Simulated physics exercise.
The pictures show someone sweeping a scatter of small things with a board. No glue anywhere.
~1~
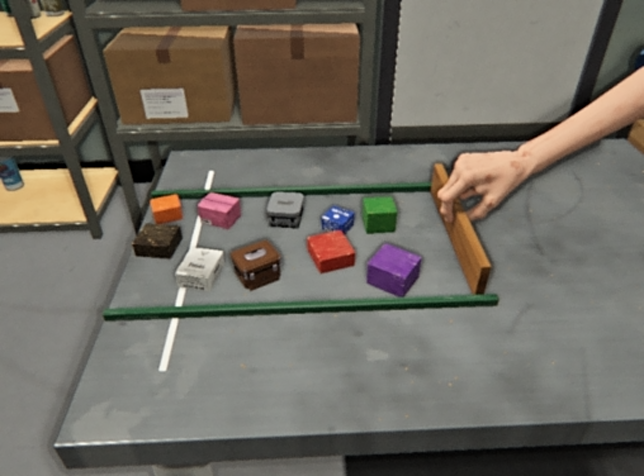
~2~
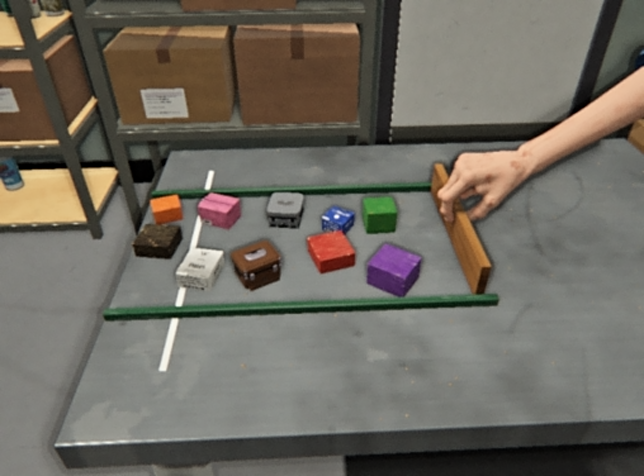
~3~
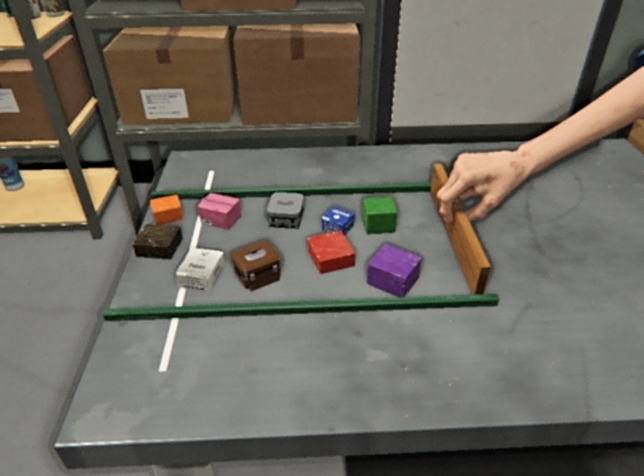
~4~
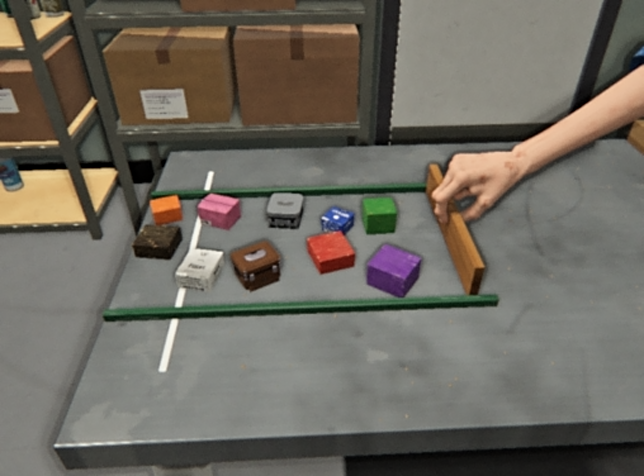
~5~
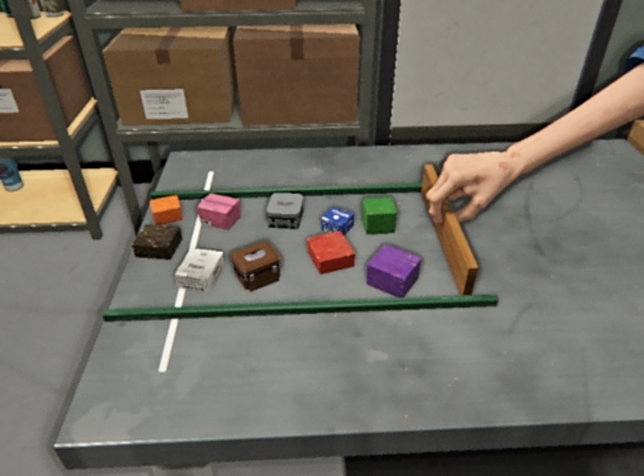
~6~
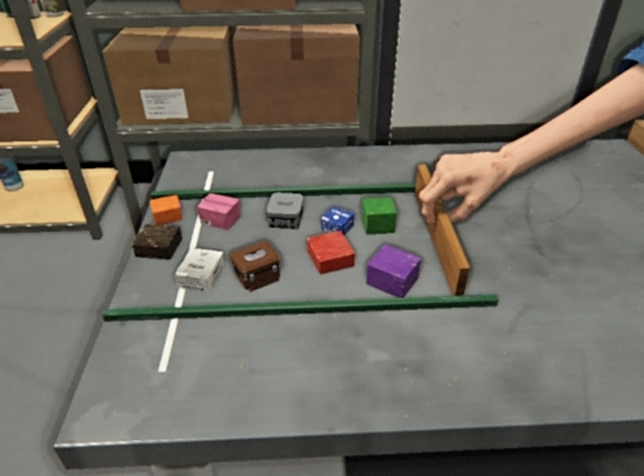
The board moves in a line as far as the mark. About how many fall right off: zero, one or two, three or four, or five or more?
The number that fall off is three or four.
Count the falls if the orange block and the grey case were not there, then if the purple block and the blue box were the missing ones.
It would be 2 and 1.
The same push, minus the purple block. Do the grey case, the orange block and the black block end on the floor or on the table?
The grey case survives; the orange block drops off; the black block tumbles off.
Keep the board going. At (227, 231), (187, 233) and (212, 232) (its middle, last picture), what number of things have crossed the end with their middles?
Place by place, 0, 3 and 2.
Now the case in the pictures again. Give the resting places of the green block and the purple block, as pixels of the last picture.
The green block stops around (180, 223); the purple block around (157, 290).
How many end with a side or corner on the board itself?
4 of them.
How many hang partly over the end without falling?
It comes to 2.
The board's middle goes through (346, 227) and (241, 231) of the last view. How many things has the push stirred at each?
First 5, then 9.
A little later, none off yet; orange block at rest near (167, 210); black block at rest near (158, 242); white box at rest near (201, 270).
Next, none off yet; orange block at rest near (167, 210); black block at rest near (158, 242); white box shifted about its own width near (164, 271).
When it is over, the number that fall off is three or four; down, white box, black block and orange block.
